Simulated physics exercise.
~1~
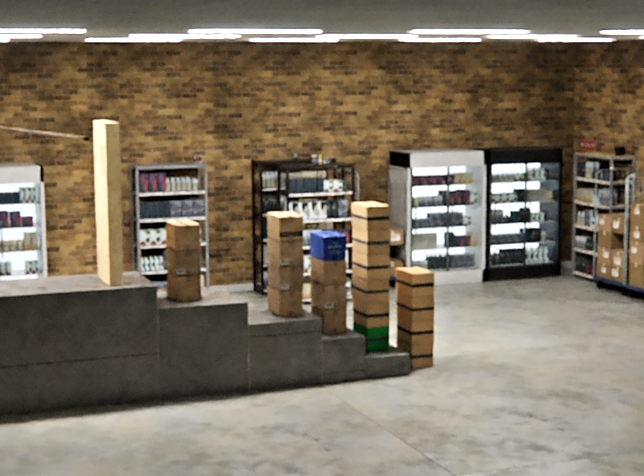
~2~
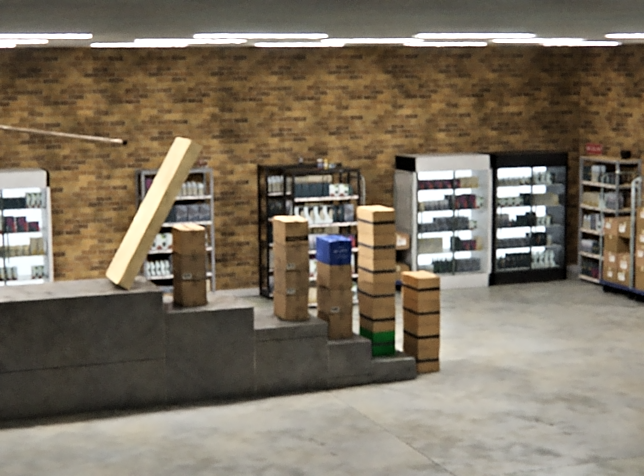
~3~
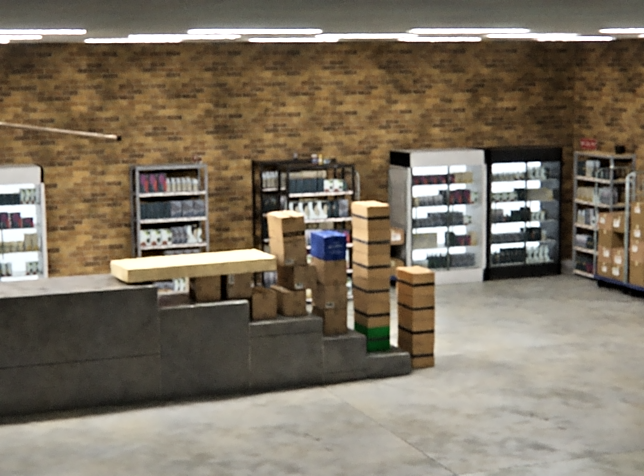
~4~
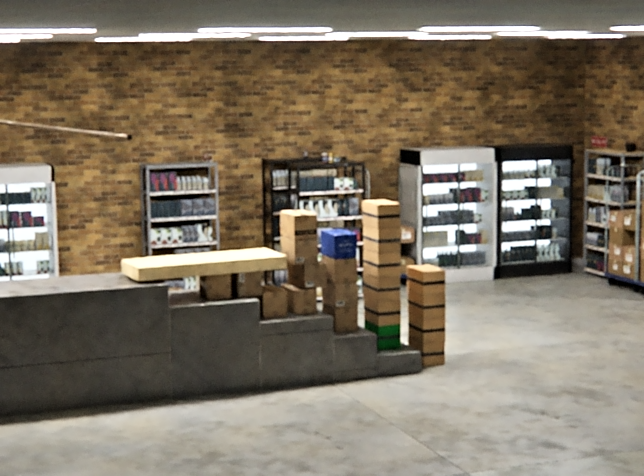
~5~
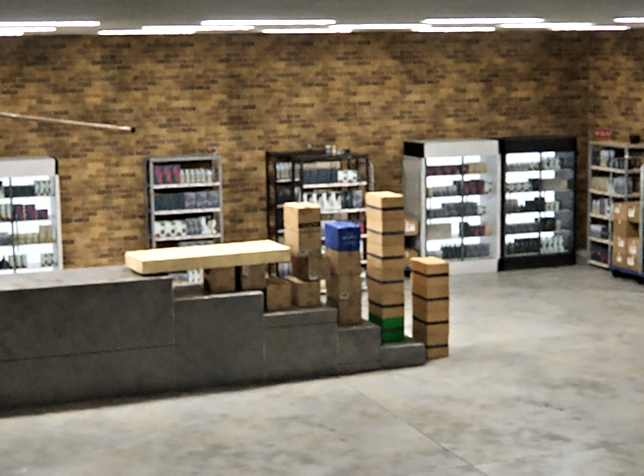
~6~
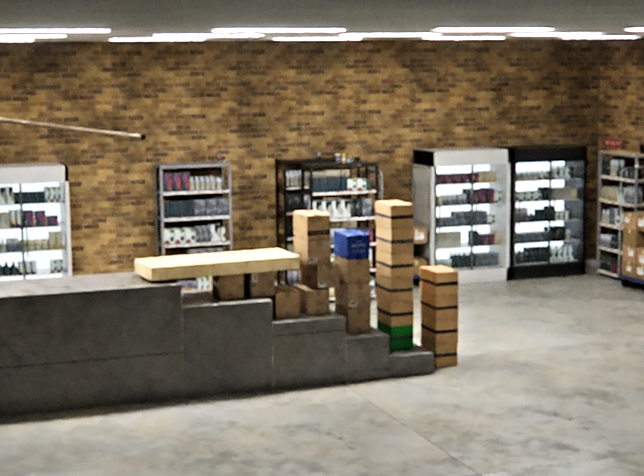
In a brick-walled storeroom with lit glass cabinets, a tall pale board tipped over to the right from the top of some grey steps, knocking into the nearest stacks of cartons, and came to rest flat across them while the farther stacks stayed standing.
